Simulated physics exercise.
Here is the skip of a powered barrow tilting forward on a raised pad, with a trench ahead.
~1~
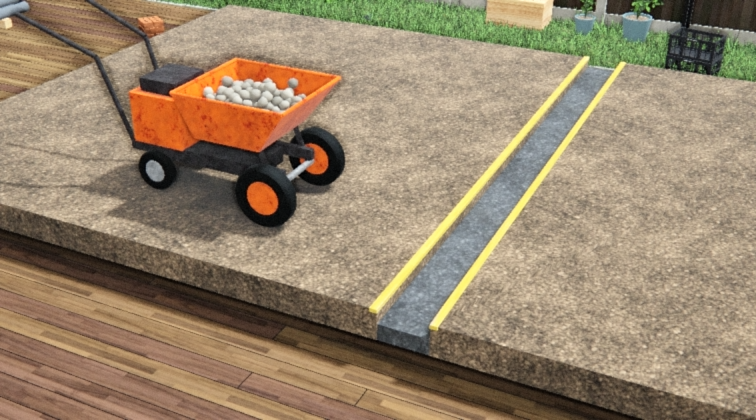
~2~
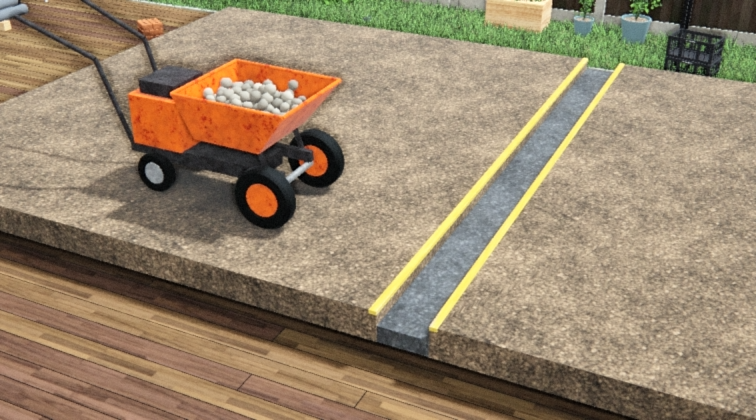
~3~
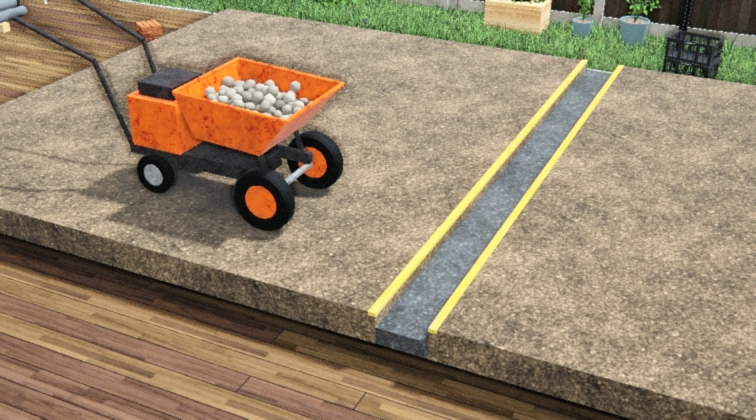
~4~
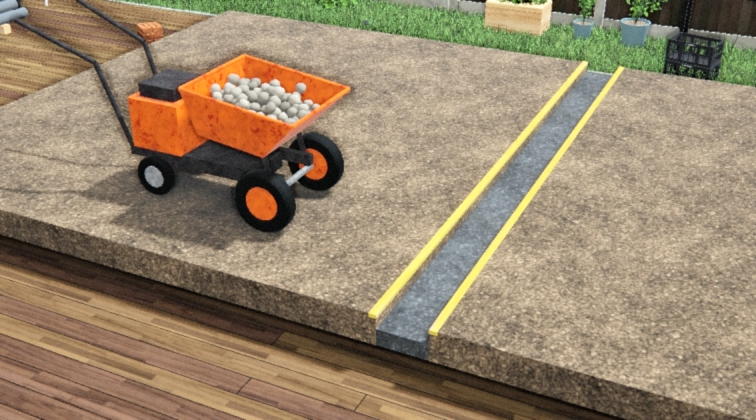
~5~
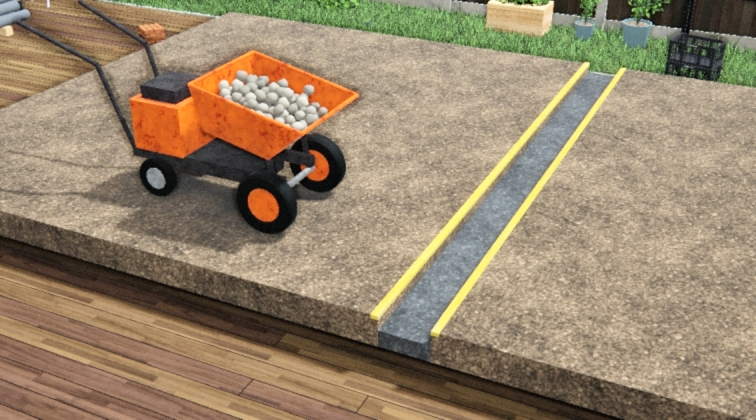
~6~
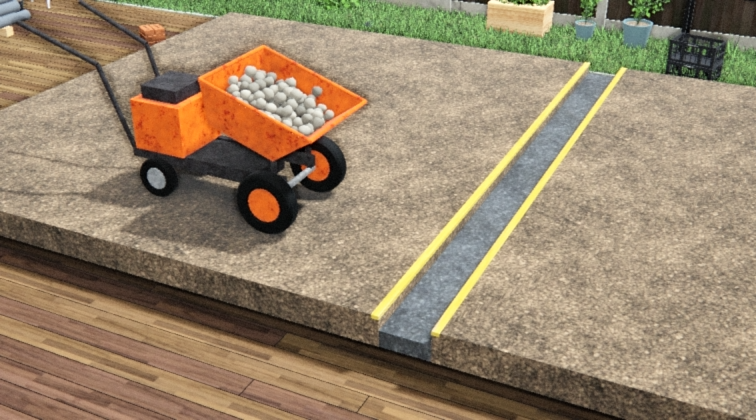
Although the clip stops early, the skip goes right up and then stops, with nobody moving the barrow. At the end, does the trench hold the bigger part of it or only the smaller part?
The trench holds only the smaller part.
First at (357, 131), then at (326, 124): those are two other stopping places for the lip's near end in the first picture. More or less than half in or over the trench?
Stop 1: Beyond half. Stop 2: Beyond half.
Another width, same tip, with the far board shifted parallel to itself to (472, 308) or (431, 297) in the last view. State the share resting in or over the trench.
Roughly 30 percent first and 20 percent second.
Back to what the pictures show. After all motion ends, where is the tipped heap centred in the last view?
Near pixel (412, 234).
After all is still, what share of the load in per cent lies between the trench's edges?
Result: Around 25 in a hundred.
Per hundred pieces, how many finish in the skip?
Estimate: 0 %, roughly.
Soon after the last picture, skip tipped steeply; all in the skip.
A little later, skip tipped steeply; most in the skip; a small part short of the trench; a stray few falling.
Later still, skip tipped right over; about a quarter in the skip; about two thirds short of the trench; about a quarter in or heaped over the trench.
By the end, skip tipped right over; most short of the trench; about a quarter in or heaped over the trench; none beyond it.
